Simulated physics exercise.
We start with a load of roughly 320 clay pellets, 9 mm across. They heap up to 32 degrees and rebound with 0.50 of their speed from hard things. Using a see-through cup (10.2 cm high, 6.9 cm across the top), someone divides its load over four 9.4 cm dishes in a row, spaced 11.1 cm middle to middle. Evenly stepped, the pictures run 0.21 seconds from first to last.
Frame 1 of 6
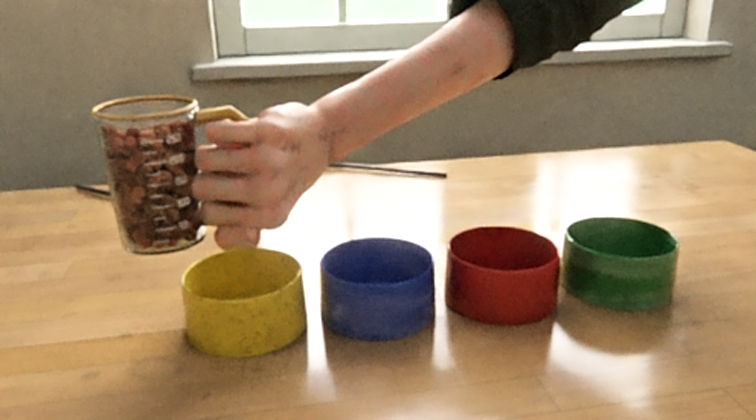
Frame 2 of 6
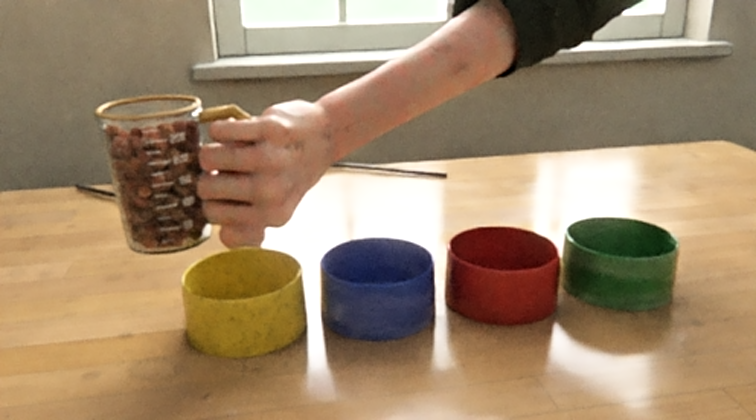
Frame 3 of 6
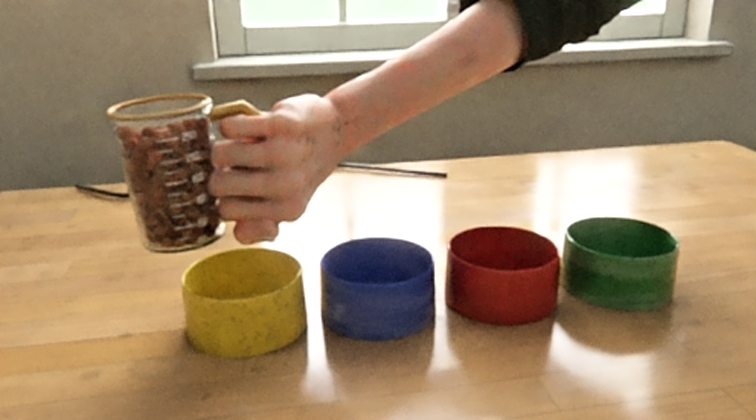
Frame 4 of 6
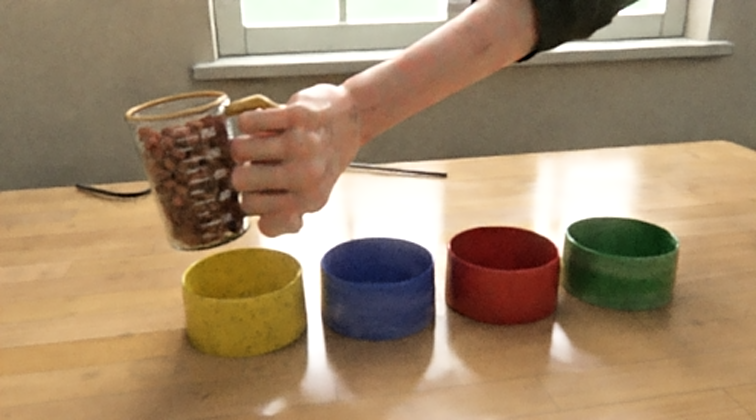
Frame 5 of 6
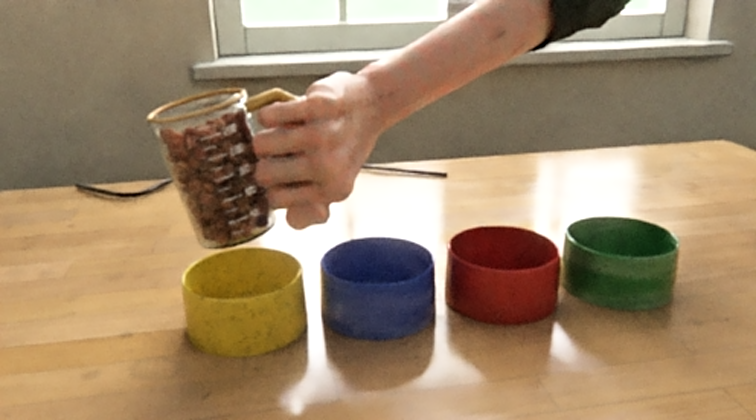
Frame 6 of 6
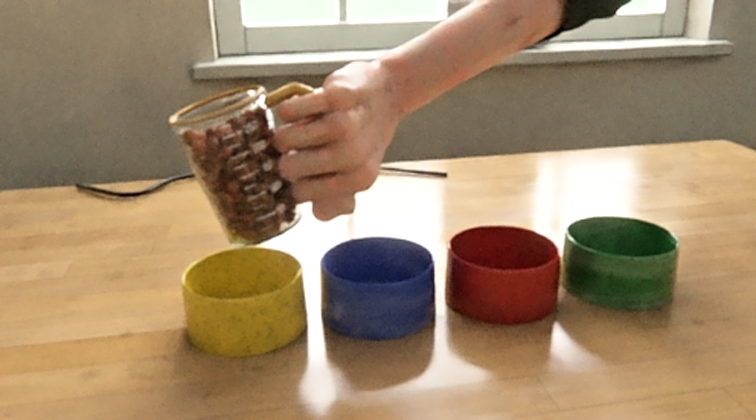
A hand holding a clear cup of reddish-brown pieces moved a short way to the right above the yellow dish, gradually tilting the cup leftward, while the blue, red and green dishes sat still alongside.
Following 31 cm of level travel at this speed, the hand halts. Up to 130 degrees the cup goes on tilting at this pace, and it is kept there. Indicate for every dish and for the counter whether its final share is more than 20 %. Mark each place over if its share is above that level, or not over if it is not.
Red: Over, blue: Not over, green: Not over, yellow: Not over, counter: Not over.
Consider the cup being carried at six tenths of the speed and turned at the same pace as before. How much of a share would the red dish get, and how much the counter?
Shares: Red 80, counter 10.
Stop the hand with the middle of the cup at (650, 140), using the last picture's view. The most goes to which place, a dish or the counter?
Green.
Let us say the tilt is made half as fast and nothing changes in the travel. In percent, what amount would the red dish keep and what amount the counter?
The red dish 90, the counter 10.
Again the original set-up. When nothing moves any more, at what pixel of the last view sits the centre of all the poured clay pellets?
I'd put it at about (491, 271).
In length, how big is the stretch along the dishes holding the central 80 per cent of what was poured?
Some 6 centimetres.
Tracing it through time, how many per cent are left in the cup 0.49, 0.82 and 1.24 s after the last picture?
About 100, 95, 5.
Then, 0.49 s after the last picture, tilt 71 degrees; cup holds 100 %.
Then, 0.82 s after the last picture, tilt 107 degrees; cup holds 95 %, red 5 %.
Then, 1.24 s after the last picture, tilt 130 degrees; cup holds 5 %, red 90 %.
In the end, red 90 %, blue 0 %, green 0 %, yellow 0 %, counter 10 %.
